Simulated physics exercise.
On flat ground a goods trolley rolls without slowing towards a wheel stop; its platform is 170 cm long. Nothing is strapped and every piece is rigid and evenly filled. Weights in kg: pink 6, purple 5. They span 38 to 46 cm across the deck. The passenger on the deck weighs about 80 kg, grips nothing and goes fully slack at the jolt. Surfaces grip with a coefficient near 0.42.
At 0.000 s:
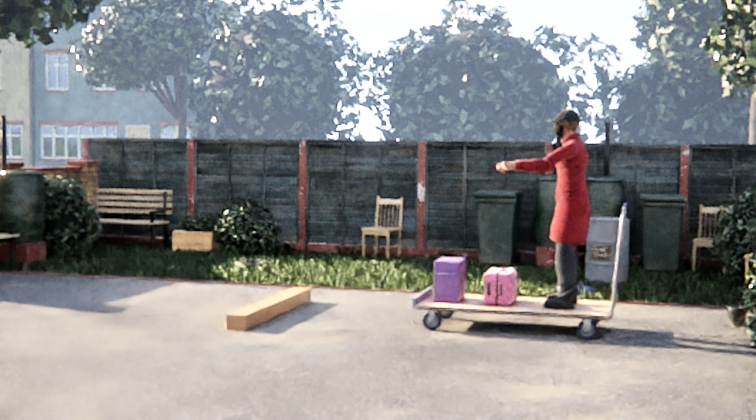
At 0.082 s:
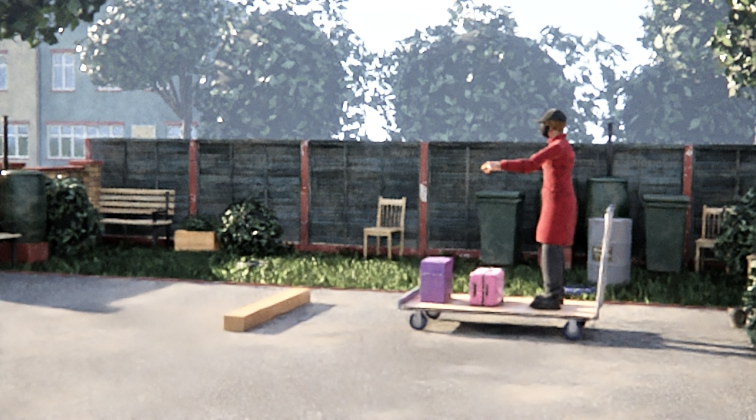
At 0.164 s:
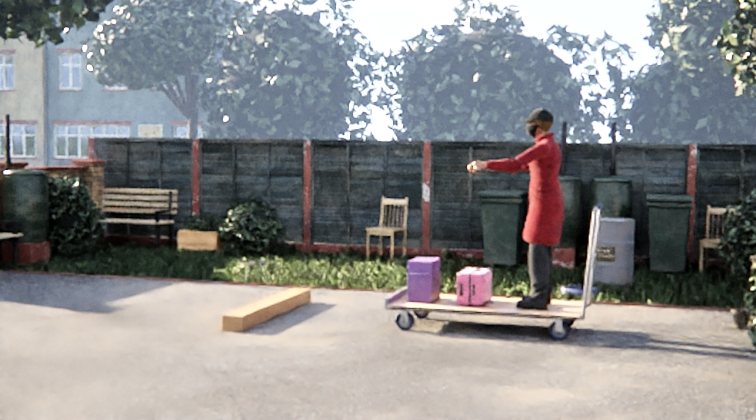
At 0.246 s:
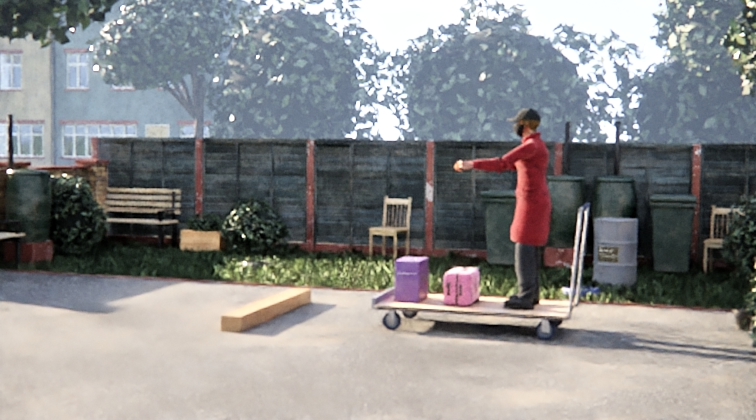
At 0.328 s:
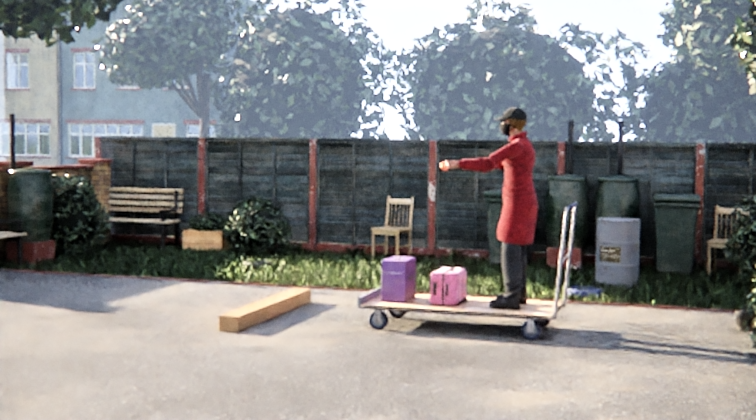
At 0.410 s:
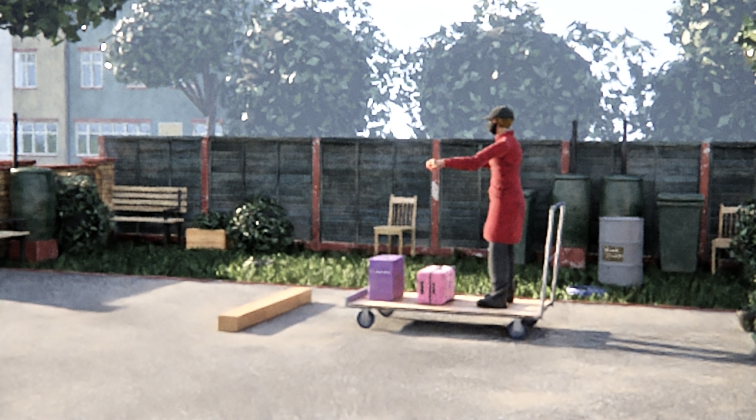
A person in a long red coat and dark cap stood with arms held out on a flat trolley as it rolled steadily left across the pavement, carrying a purple box and a pink case.
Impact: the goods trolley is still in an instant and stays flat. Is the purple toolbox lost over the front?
At this pace the purple toolbox remains on the deck.
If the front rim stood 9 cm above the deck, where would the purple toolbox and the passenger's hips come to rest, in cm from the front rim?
Then purple 10 behind, hips 100 behind.
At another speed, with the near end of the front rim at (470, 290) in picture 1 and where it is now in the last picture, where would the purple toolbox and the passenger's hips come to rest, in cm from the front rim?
In that case purple 90 past, hips 10 past.
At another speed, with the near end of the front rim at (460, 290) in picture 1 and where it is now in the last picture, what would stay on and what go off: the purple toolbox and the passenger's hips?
Then purple off, hips on.
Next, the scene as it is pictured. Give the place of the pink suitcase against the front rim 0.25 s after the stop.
About 50 cm behind the rim.
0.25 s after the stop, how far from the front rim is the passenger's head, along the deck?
Some 90 cm behind it.
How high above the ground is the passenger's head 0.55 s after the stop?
Some 90 cm up.
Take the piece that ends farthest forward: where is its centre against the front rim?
Some 10 cm behind it.
Impact comes at 1.05 s.
After 1.60 s the purple toolbox is 16 cm behind the rim, tilted 0°, near (284, 272) in the last picture's view.
After 2.05 s the purple toolbox is 20 cm behind the rim, tilted 15°, near (289, 270) in the last picture's view.
By 5.1 s, nothing is past the rim; behind it, pink suitcase, purple toolbox and the passenger's hips.
